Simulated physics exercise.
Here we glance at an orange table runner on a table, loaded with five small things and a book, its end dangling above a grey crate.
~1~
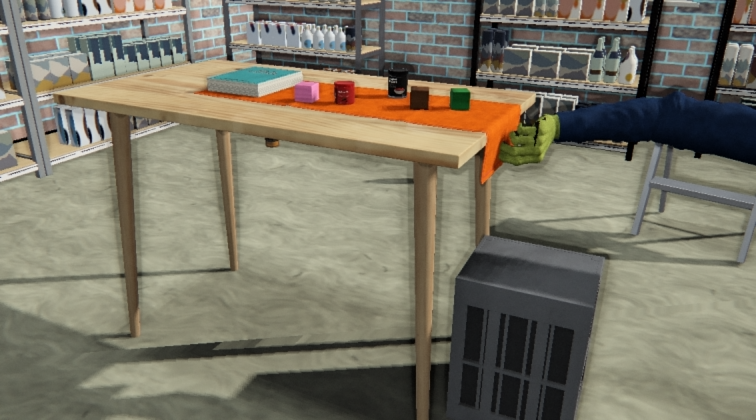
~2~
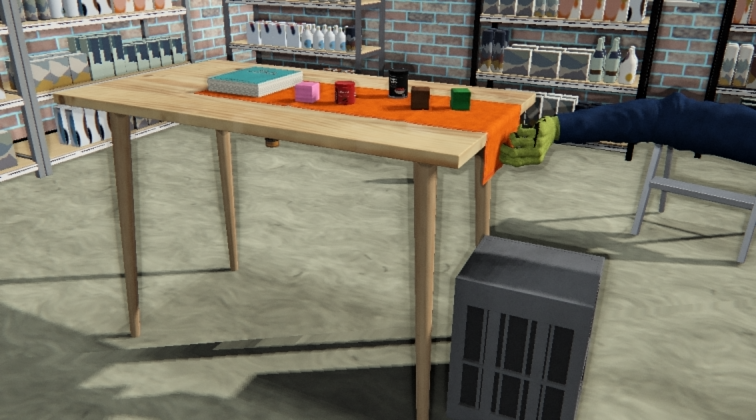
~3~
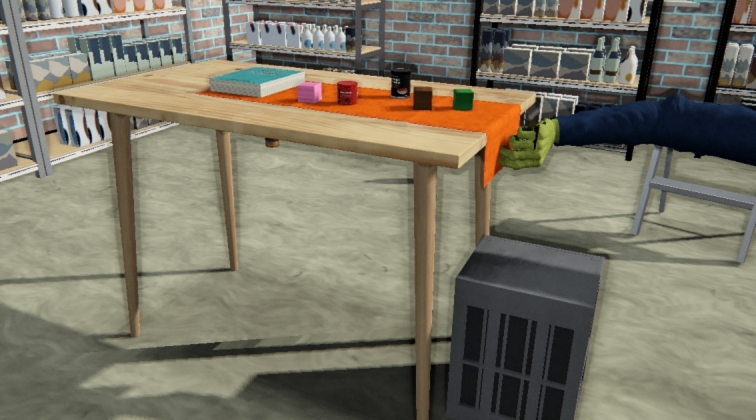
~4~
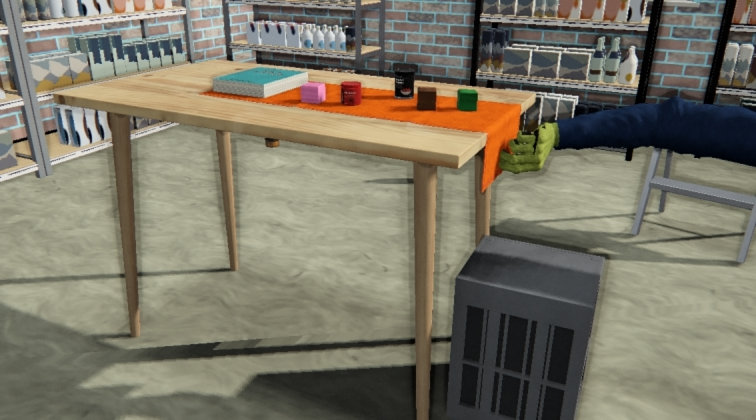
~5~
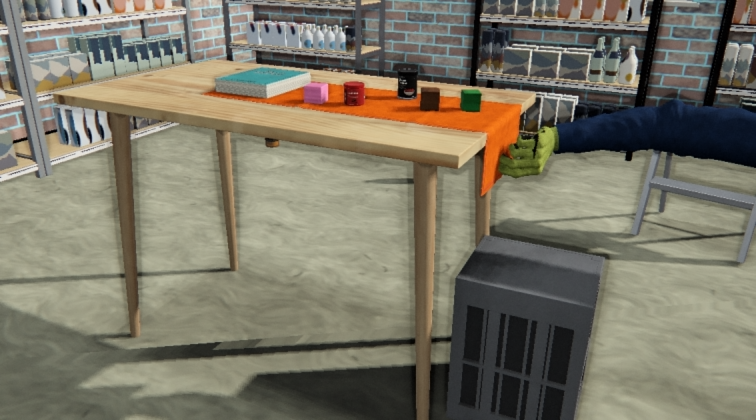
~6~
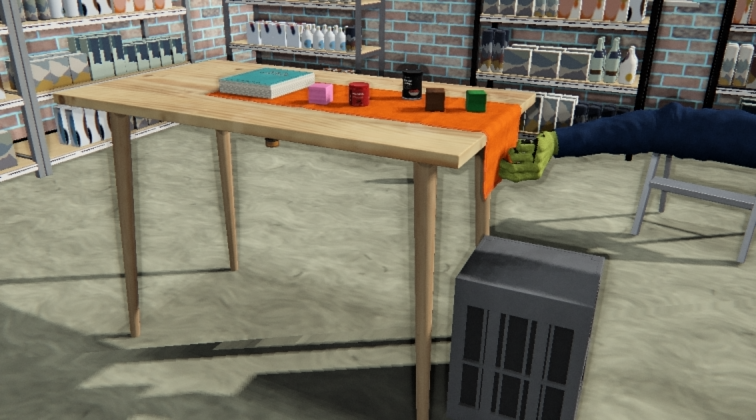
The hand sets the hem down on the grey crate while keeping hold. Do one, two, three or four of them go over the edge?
Two items fall.
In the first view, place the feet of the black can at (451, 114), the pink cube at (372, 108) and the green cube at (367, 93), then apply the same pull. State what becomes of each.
Black can - leaves the top, pink cube - stays aboard, green cube - stays aboard.
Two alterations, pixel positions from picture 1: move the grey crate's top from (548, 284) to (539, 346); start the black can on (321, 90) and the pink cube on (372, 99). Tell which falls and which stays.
Observed: Black can remains seated; pink cube departs.
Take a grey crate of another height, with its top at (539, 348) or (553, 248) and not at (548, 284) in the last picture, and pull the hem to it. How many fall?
The first gives 4, the second 1.
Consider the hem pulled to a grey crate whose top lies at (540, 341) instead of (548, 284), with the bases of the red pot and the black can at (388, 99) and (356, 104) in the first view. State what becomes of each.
So the red pot leaves, and the black can leaves.
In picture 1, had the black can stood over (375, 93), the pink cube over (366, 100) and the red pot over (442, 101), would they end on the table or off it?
The black can will stay where it is, the pink cube will stay where it is, and the red pot will end up down.
A little later, hem near (498, 223); green cube gone.
Next, hem on the crate; green cube and brown cube gone.
When it is over, hem on the crate; green cube and brown cube gone. The count of fallen things is two.
